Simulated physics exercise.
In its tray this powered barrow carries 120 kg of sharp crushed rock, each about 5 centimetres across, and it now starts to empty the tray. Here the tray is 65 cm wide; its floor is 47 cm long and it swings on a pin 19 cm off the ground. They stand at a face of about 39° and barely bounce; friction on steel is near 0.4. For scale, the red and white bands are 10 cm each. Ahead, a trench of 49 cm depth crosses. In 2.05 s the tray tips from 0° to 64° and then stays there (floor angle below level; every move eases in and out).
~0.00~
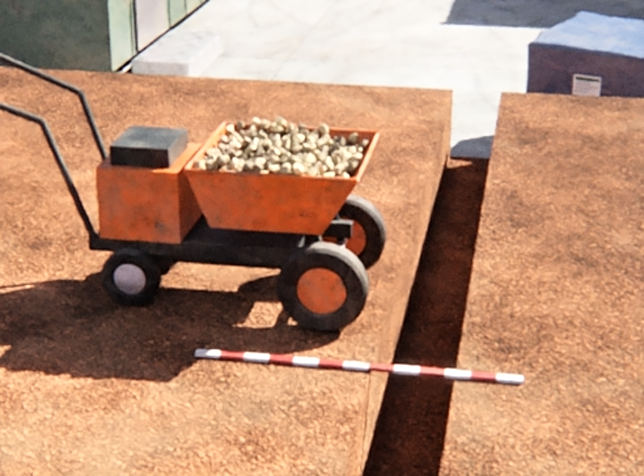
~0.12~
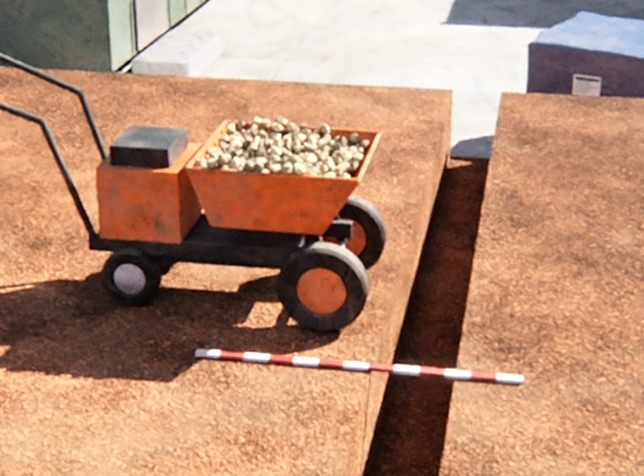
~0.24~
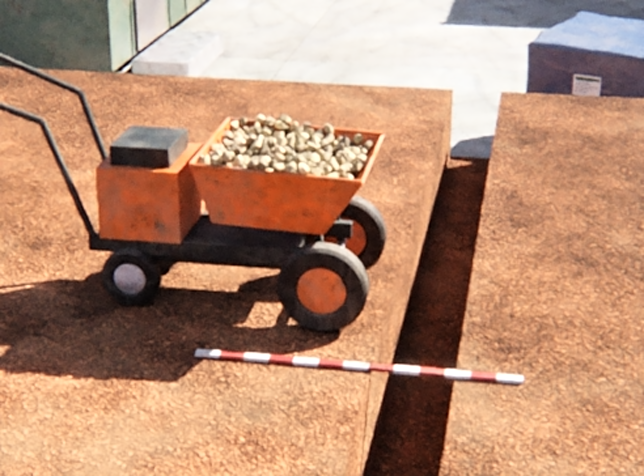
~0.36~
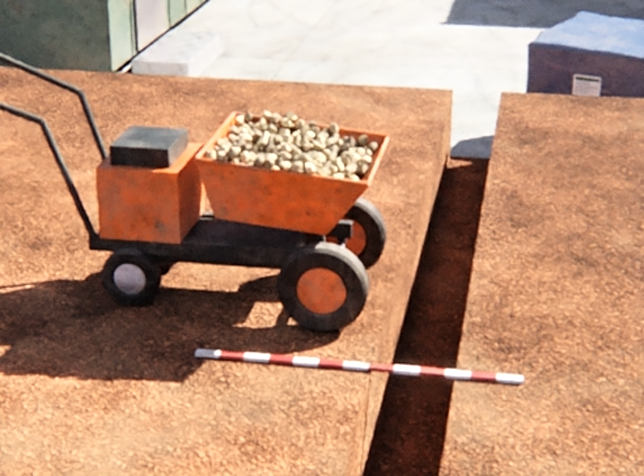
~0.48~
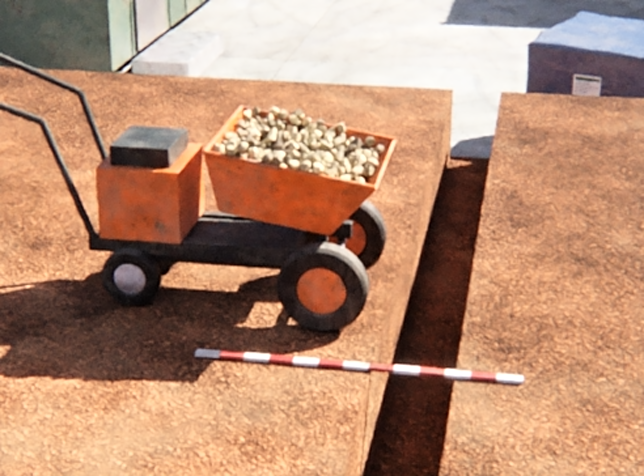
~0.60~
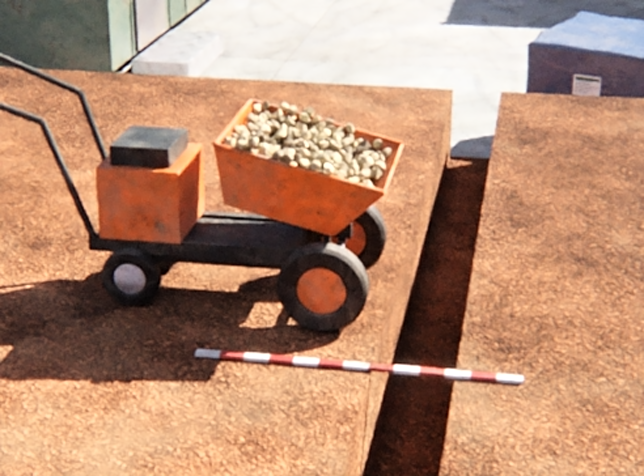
An orange powered barrow with black handles and dark wheels stands on reddish-brown ground, seen from the side and slightly above by a still camera. Its tray holds a heap of pale stones, with a red and white banded rod in front, a narrow trench to the right and a bluish block beyond. The tray slowly tilts down toward the right, its left end rising, while the stones shift slightly with it.
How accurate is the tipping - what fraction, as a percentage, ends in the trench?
Close to 14 in every hundred.
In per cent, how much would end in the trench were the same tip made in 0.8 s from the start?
Trench share: Approx. 10%.
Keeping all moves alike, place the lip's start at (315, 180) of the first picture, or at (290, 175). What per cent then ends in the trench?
Near 35 and near 40 percent.
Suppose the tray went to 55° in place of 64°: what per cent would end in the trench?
It would be near 5 per cent.
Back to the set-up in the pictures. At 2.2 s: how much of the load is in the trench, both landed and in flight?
About 5 per cent by then.
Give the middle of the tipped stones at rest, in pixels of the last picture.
Their centre sits close to (483, 308).
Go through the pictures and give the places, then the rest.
The tray is at 0°, its lip at (357, 181); the top of the load is at (272, 128), in the first frame.
Lip at (359, 181), floor tilted 1°, highest stones at (274, 128); the stones move at 0.1 m/s on average, in the second frame.
The tray is at 2°, its lip at (362, 183); the top of the load is at (269, 125); the stones move at 0.2 m/s on average, in the third frame.
Lip at (368, 185), floor tilted 5°, highest stones at (269, 120); the stones move at 0.2 m/s on average, in the fourth frame.
Lip at (376, 188), floor tilted 9°, highest stones at (274, 116); the stones move at 0.3 m/s on average, in the fifth frame.
Lip at (384, 193), floor tilted 13°, highest stones at (273, 114); the stones move at 0.3 m/s on average, in the sixth frame.
After 1.5 s the floor is at 54°; 99 % in the tray, 1 % in the trench; the foremost stones are at (449, 248).
After 2.2 s the floor is at 64°; 86 % in the tray, 3 % in the trench, 11 % past the trench; the foremost stones are at (534, 305).
After 2.5 s the floor is at 64°; 73 % in the tray, 6 % in the trench, 21 % past the trench; the foremost stones are at (562, 312).
After 4.4 s the floor is at 64°; 62 % in the tray, 14 % in the trench, 24 % past the trench; the foremost stones are at (571, 304).
